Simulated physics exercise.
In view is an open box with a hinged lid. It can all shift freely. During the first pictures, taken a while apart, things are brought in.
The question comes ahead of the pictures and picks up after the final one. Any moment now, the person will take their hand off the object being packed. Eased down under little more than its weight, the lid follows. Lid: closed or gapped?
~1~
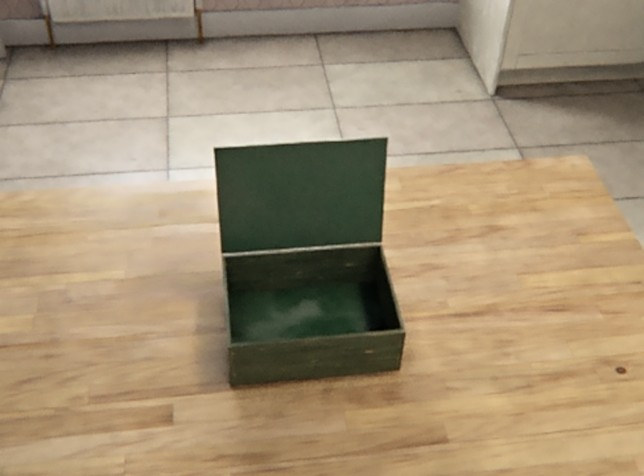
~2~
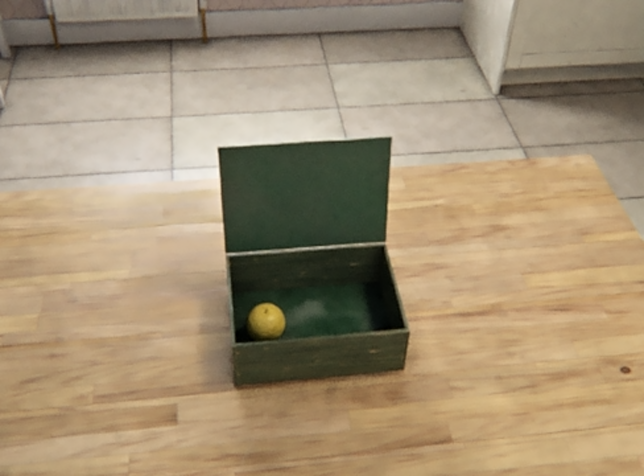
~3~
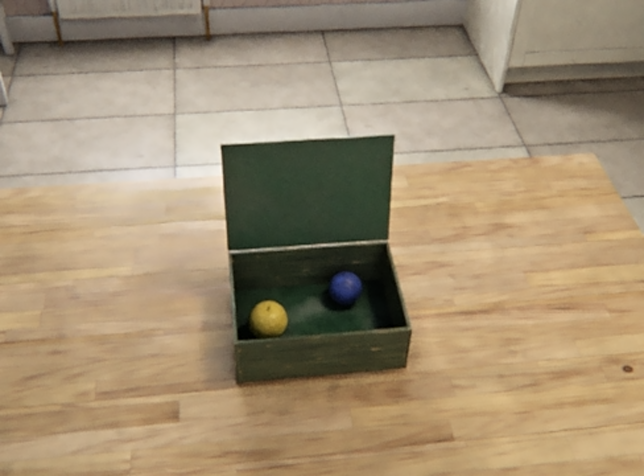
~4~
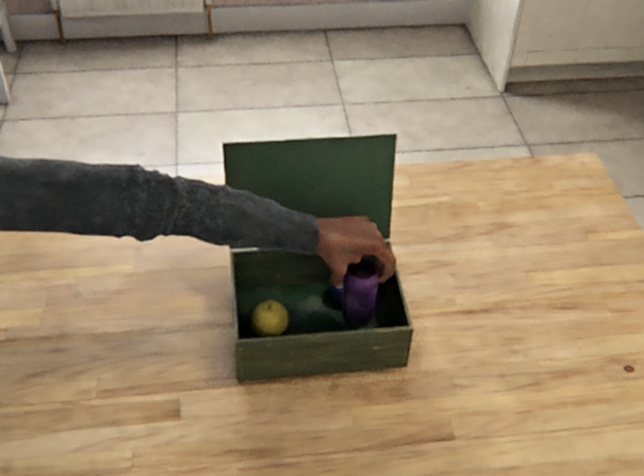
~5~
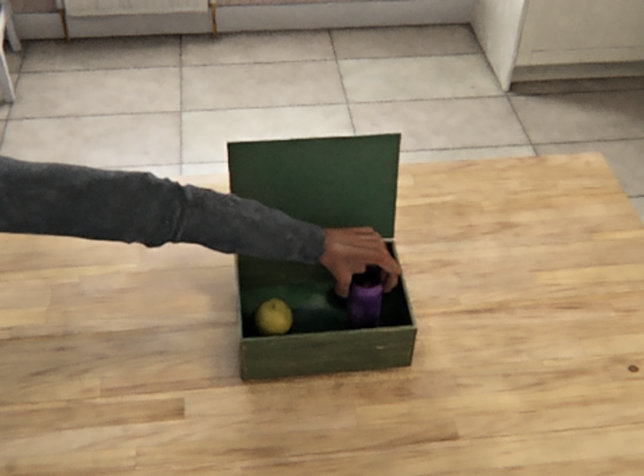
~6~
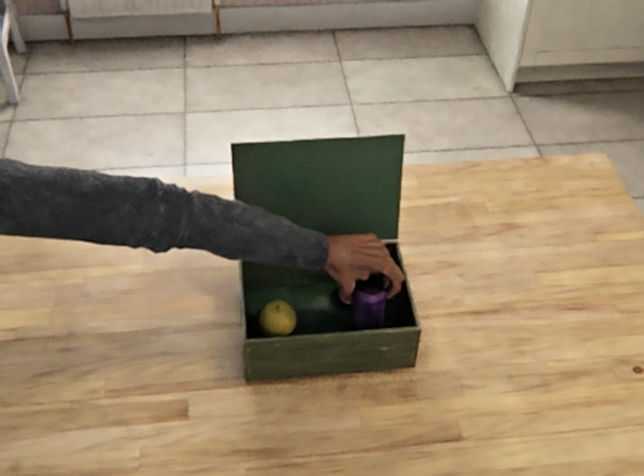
Gapped.
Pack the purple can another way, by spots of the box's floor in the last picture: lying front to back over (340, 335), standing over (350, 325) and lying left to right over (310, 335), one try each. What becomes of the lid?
Trial 1: Lid fully lowered. Trial 2: Lid propped open. Trial 3: Lid fully lowered.
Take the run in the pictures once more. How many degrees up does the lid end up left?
Close to 16 degrees.
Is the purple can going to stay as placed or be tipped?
It stays as it was set.
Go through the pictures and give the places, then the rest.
In the first picture, the last thing is not in view yet.
In the second picture, the last thing is not in view yet.
In the third picture, the last thing is not in view yet; blue ball (345, 288).
The fourth picture shows coming down; purple can (360, 294).
The fifth picture shows coming down; purple can (364, 303).
The sixth picture shows in place under the hand; purple can (368, 310).
Then, 1.40 s past the last view, lid 76° above the rim.
Then, 1.70 s past the last view, lid 46° above the rim.
Finally, lid 16° above the rim; all 3 still in place. Final places as the last picture's camera would see them, purple can near (368, 310).
